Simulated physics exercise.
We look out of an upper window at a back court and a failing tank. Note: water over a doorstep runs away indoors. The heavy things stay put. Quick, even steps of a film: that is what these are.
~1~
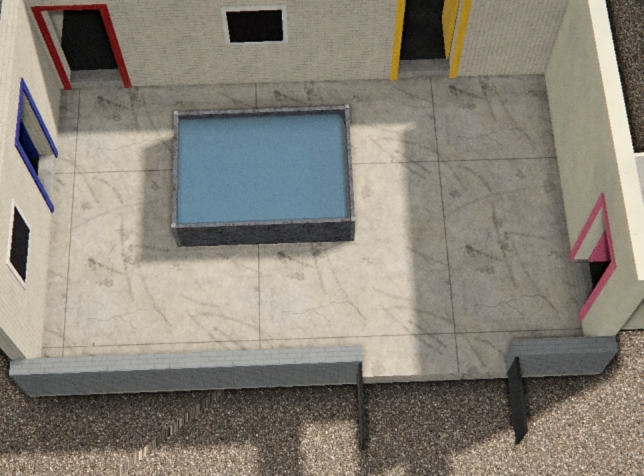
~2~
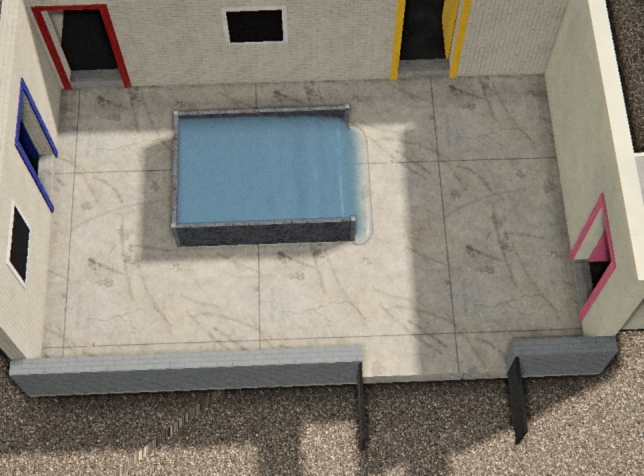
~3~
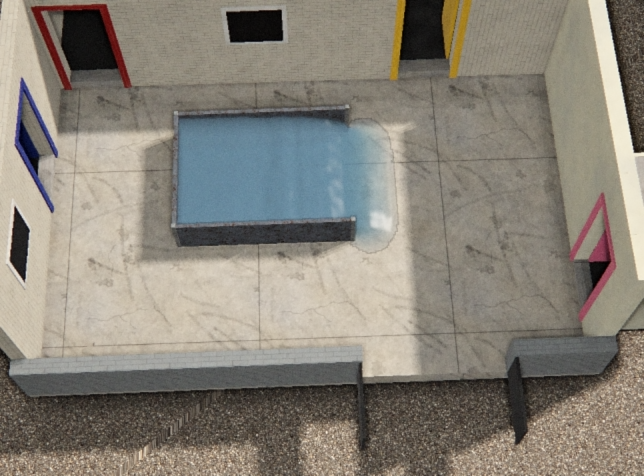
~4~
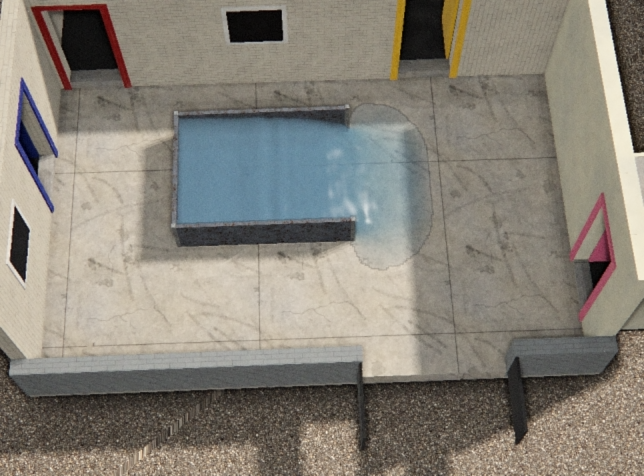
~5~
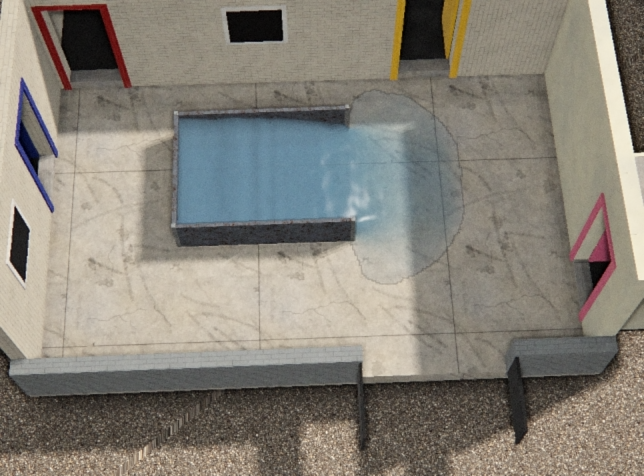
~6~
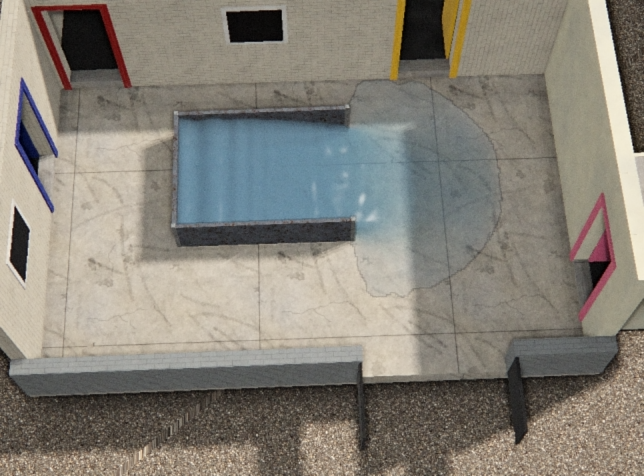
A tank in a walled courtyard opens on its right side and water spreads across the floor.
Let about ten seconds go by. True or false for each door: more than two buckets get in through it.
The pink door: True; the blue door: False; the red door: False; the yellow door: False.
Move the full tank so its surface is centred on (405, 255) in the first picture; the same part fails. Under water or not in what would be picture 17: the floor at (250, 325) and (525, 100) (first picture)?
Unflooded, then submerged.
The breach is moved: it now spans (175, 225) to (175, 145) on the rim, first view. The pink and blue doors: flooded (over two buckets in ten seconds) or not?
Pink exceeds the limit, blue exceeds the limit.
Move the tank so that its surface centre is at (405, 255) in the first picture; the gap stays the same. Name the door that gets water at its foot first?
Pink-painted one.
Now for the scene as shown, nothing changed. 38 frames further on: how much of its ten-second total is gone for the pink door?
I make it 70 per cent.
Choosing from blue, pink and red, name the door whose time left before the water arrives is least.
The pink door is the one.
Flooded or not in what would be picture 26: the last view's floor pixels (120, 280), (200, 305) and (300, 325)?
In that order the points end up high and dry, high and dry and high and dry.
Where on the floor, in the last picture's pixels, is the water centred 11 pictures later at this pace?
About (391, 186).
A moment on, water covers 35 % of the floor; the pink door not reached, the blue door not reached, the red door not reached, the yellow door wet at the sill, nothing in.
Next, water covers 40 % of the floor; the pink door over two buckets in, the blue door not reached, the red door not reached, the yellow door wet at the sill, nothing in.
Then, water covers 40 % of the floor; the pink door far over two buckets in, the blue door not reached, the red door not reached, the yellow door wet at the sill, nothing in.
Later, water covers 70 % of the floor; the pink door far over two buckets in, the blue door not reached, the red door not reached, the yellow door wet at the sill, nothing in.
In the end, water covers 90 % of the floor; the pink door far over two buckets in, the blue door wet at the sill, nothing in, the red door wet at the sill, nothing in, the yellow door wet at the sill, nothing in.
